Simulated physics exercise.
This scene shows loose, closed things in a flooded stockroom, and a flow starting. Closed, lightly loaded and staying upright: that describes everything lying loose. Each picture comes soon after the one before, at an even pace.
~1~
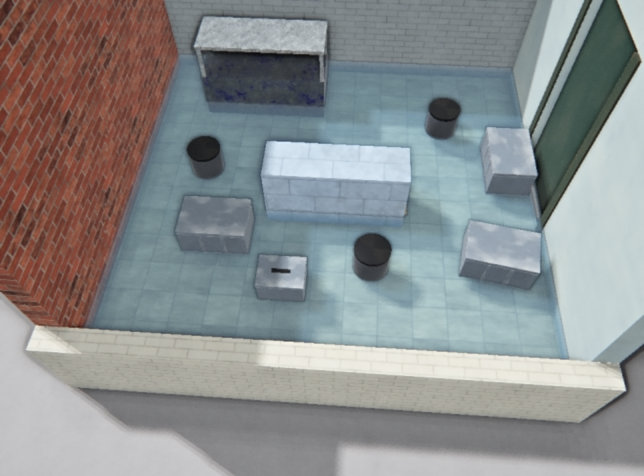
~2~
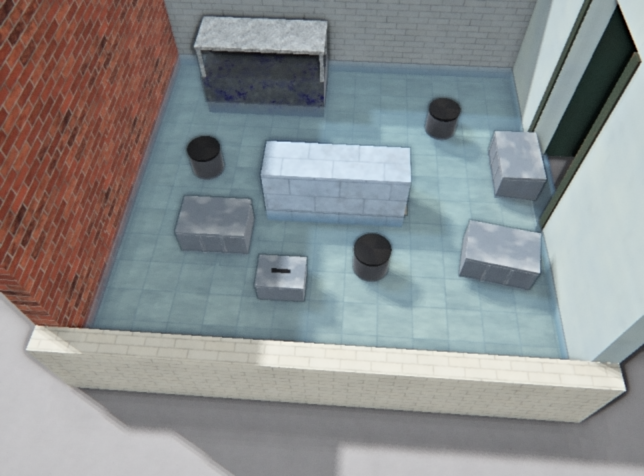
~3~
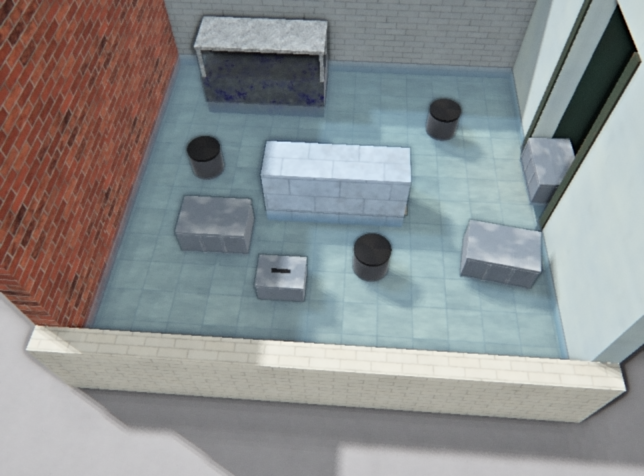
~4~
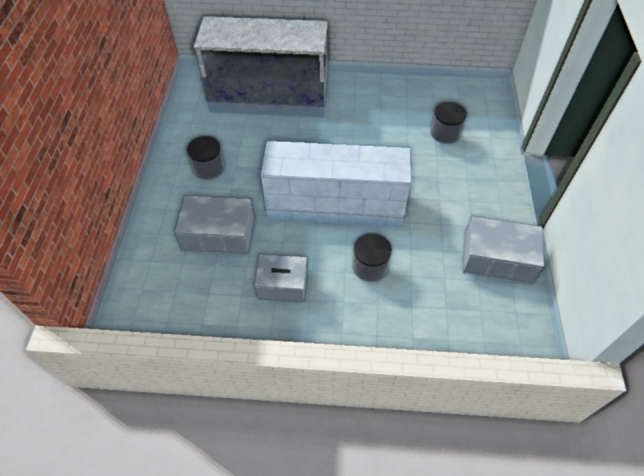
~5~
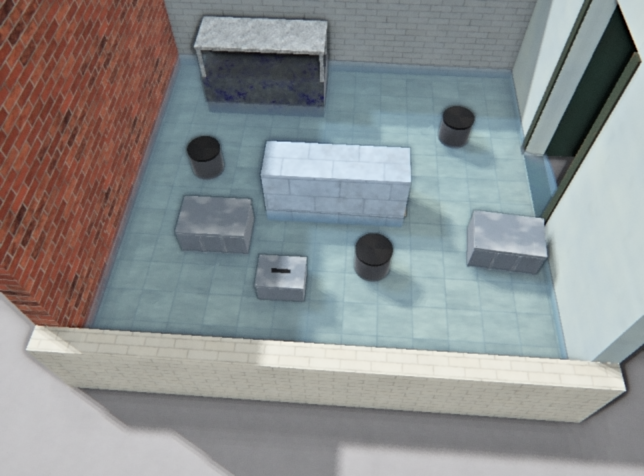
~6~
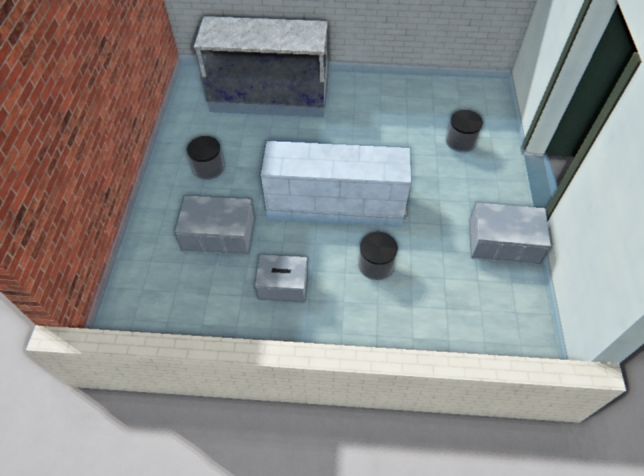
At the start, grey crates and dark round pails sit around a pale central block in a flooded, tiled room. The crate beside the opening in the right wall moves right and passes out of view through it. Then the upper-right pail and the lower-right crate drift slightly, and the lower-middle pail shifts a little.
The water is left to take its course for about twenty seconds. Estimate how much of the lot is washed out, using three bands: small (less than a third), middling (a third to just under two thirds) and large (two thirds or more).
Middling.
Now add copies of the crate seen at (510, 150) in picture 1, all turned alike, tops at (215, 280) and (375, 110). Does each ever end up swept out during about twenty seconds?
Taking them in the order asked, the first is not removed while the second is removed.
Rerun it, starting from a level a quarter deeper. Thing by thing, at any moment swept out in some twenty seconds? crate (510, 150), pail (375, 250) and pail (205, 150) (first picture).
In order, flushed away, flushed away and held back.
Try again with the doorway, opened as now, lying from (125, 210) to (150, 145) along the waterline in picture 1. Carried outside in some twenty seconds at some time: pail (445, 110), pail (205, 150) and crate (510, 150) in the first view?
Item one doesn't escape, item two gets away, item three doesn't escape.
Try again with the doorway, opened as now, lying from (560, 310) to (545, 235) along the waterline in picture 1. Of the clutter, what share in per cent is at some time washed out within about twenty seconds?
Estimate: Near 70 per cent.
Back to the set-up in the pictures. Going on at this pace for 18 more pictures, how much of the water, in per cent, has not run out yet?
Something like 72 per cent, give or take.
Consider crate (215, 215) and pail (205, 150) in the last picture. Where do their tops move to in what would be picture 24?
Approximately (247, 216), then (241, 138).
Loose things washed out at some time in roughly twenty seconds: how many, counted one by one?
It adds up to 4.
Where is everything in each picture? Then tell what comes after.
The first frame shows a crate at (504, 246) floats; a pail at (445, 109) floats; 0 of 7 have shifted.
The second frame shows a crate at (504, 246) floats; a pail at (445, 109), afloat; 1 of 7 have shifted.
The third frame shows a crate at (505, 245), afloat; a pail at (446, 109) floats; 1 of 7 have shifted.
The fourth frame shows a crate at (507, 241) floats, close to its start; a pail at (451, 113) floats, close to its start; 3 of 7 have shifted.
The fifth frame shows a crate at (510, 233) floats, close to its start; a pail at (459, 117), afloat, close to its start; 3 of 7 have shifted.
The sixth frame shows a crate at (513, 224), afloat, close to its start; a pail at (467, 121), afloat, close to its start; 4 of 7 have shifted.
A moment on, 1 of 7 are out; 6 afloat.
Next, 3 of 7 are out; 4 afloat.
Later, 4 of 7 are out; 3 afloat.
In the end, 4 of 7 are out; 3 afloat.
